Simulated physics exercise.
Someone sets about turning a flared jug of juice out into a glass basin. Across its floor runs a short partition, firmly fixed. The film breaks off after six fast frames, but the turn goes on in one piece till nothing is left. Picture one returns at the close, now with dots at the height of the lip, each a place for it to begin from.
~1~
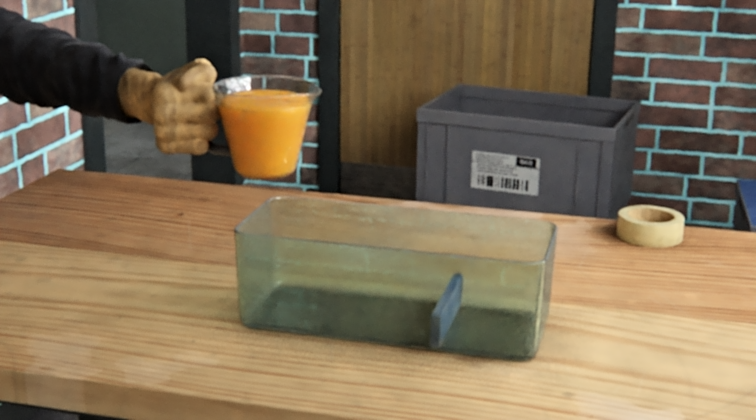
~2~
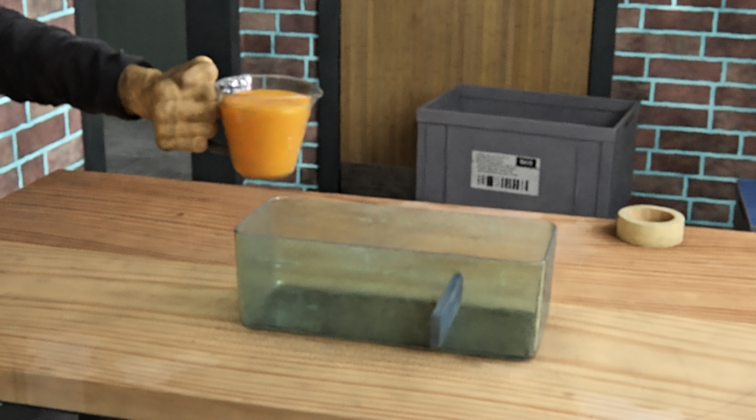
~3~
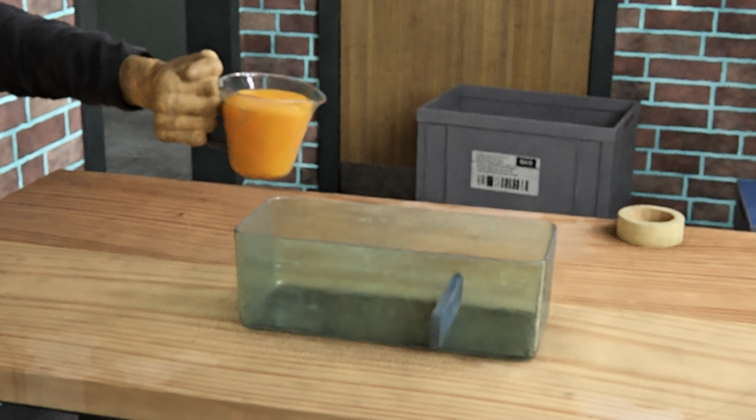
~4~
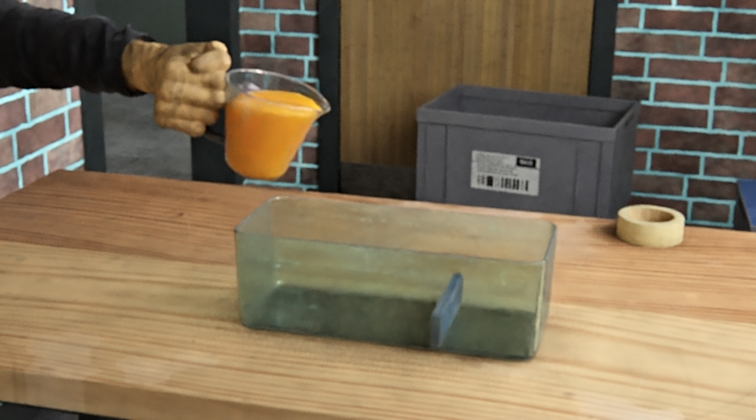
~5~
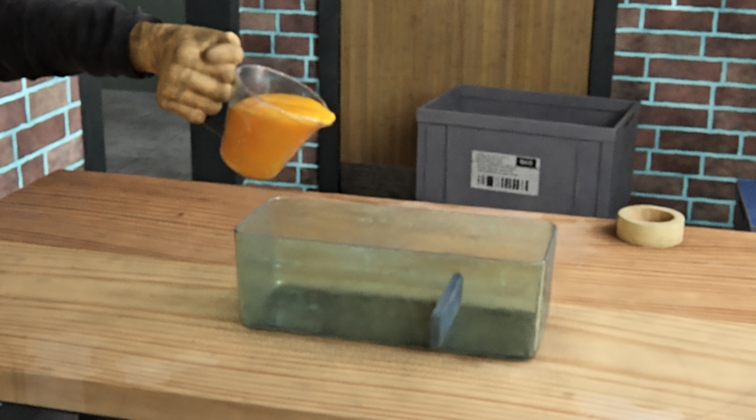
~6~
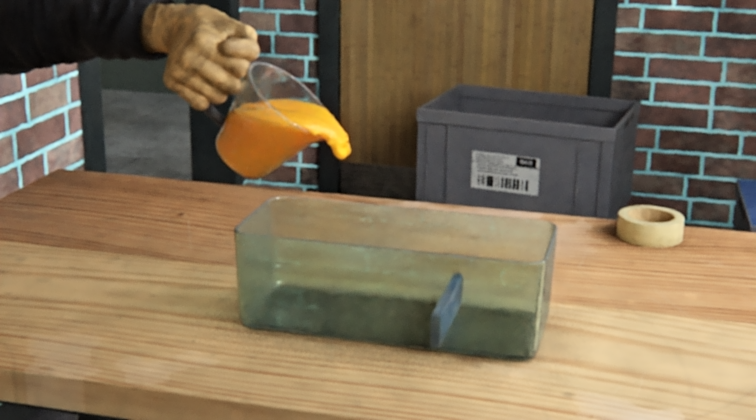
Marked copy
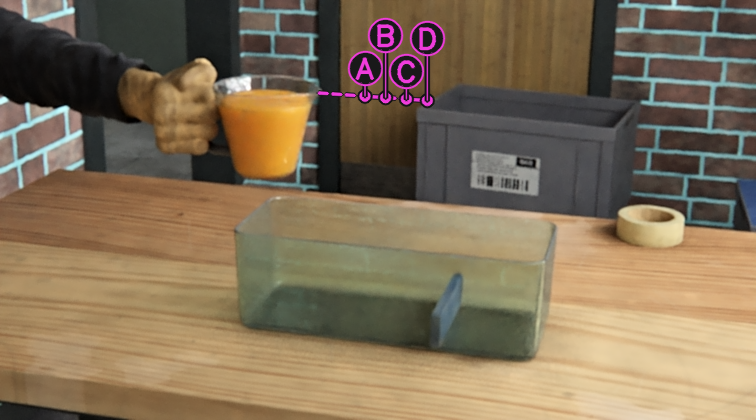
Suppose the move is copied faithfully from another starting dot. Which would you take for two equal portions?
Go for C.
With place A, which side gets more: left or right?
More ends on the left.
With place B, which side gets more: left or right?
More ends on the left.
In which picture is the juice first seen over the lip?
In picture 5.
On the marked copy, A at (365, 96); B at (385, 97); C at (406, 99); D at (427, 100).
With A, about 92 % ends left of the wall and 6 % right of it.
With B, about 82 % ends left of the wall and 17 % right of it.
With C, about 52 % ends left of the wall and 47 % right of it.
With D, about 25 % ends left of the wall and 74 % right of it.
